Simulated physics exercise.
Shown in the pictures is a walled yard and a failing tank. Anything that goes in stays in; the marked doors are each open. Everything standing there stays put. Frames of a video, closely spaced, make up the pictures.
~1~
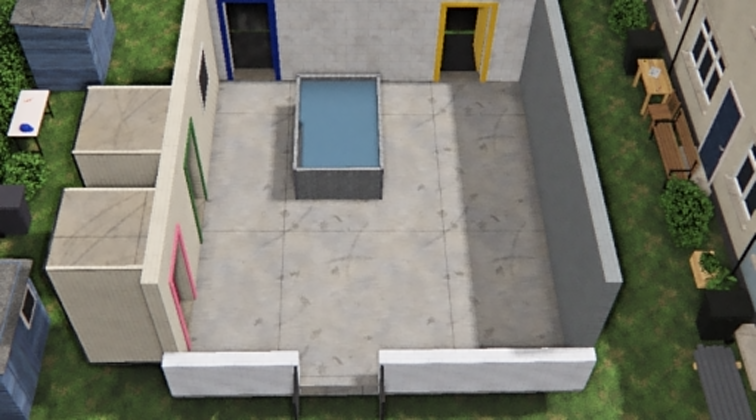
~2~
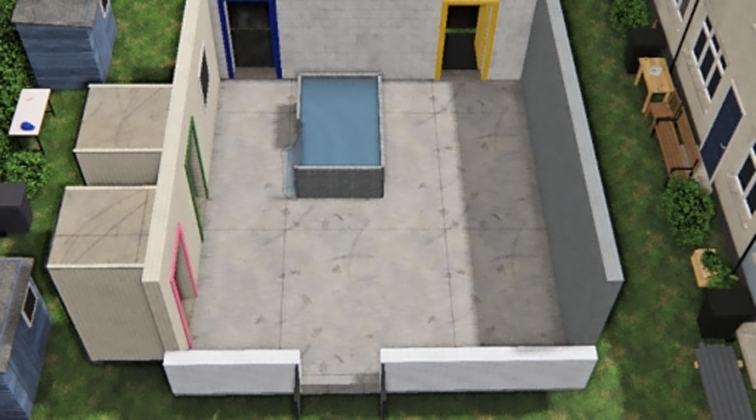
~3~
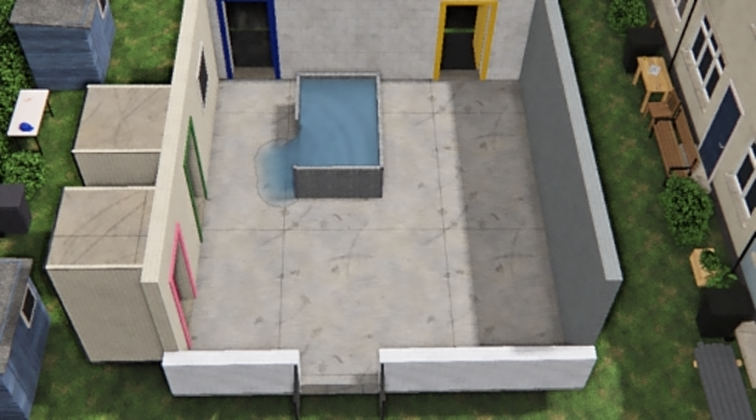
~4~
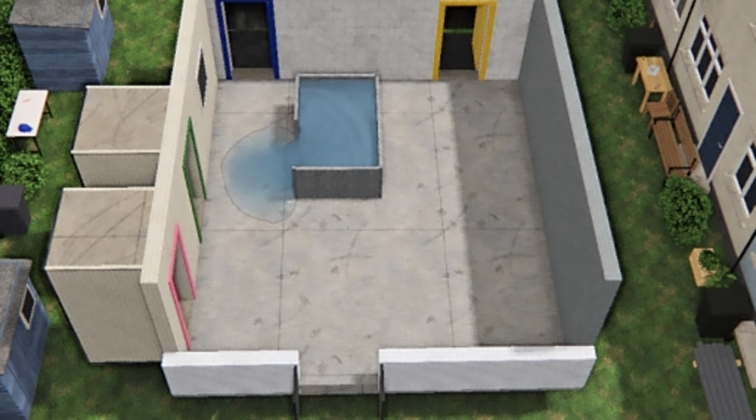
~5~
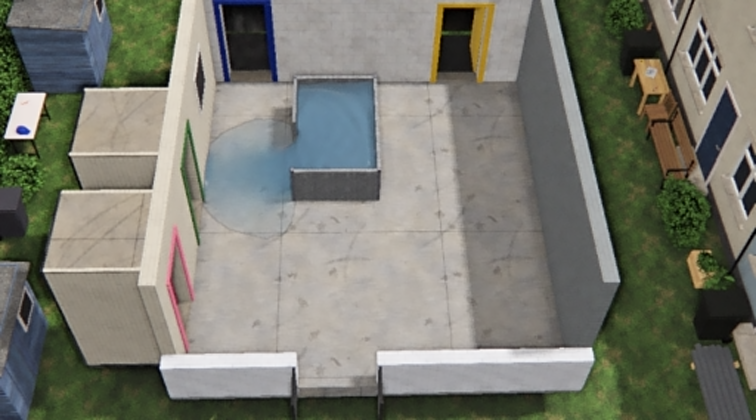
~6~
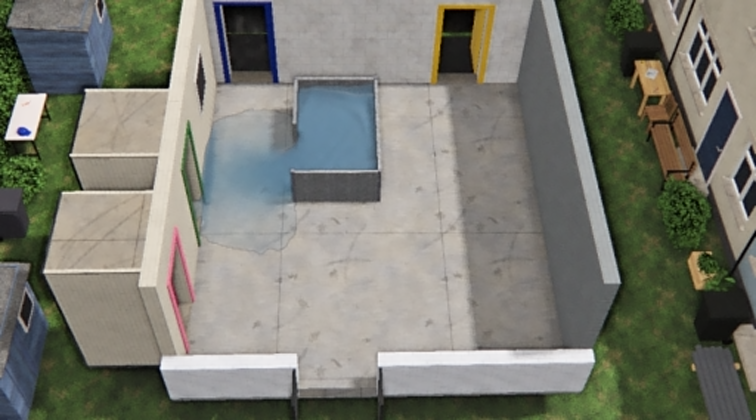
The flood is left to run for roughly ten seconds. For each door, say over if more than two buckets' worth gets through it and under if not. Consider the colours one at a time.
As I see it, blue door: Exceeds two buckets, pink door: Exceeds two buckets, green door: Exceeds two buckets, yellow door: Within two buckets.
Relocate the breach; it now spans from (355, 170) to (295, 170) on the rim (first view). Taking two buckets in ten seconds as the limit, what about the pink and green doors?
So here's how it goes: Pink runs over, while green stays within bounds.
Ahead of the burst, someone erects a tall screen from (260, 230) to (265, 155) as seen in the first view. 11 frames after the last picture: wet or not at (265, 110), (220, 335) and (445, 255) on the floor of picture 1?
Taking the points in turn, they are inundated, inundated and high and dry.
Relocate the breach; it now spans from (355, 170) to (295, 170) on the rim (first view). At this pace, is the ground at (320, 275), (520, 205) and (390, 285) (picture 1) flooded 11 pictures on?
Log: Point 1 inundated; point 2 unreached; point 3 inundated.
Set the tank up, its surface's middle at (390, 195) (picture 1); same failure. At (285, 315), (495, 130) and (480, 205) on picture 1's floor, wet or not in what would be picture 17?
Spot one is touched, spot two is not touched, spot three is not touched.
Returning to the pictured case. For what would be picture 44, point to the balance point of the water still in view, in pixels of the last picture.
My pick is pixel (325, 201).
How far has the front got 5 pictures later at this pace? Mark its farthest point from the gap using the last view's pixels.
Farthest reach: (191, 320).
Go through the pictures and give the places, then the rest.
The first picture shows the open tank at (339, 123) is whole and still.
In the second picture, the front is at (292, 147), out from the gap at (300, 163).
In the third picture, the front is at (263, 149), out from the gap at (299, 164).
In the fourth picture, water pours out at (298, 166) and has run to (228, 159).
In the fifth picture, the front is at (210, 148), out from the gap at (296, 168).
In the sixth picture, the front is at (201, 231), out from the gap at (297, 169).
A moment on, water covers 15 % of the floor; the blue door not reached, the pink door not reached, the green door over two buckets in, the yellow door not reached.
Next, water covers 25 % of the floor; the blue door over two buckets in, the pink door under two buckets in, the green door far over two buckets in, the yellow door not reached.
Then, water covers 40 % of the floor; the blue door far over two buckets in, the pink door under two buckets in, the green door far over two buckets in, the yellow door not reached.
Later, water covers 70 % of the floor; the blue door far over two buckets in, the pink door over two buckets in, the green door far over two buckets in, the yellow door wet at the sill, nothing in.
In the end, water covers 85 % of the floor; the blue door far over two buckets in, the pink door far over two buckets in, the green door far over two buckets in, the yellow door wet at the sill, nothing in.
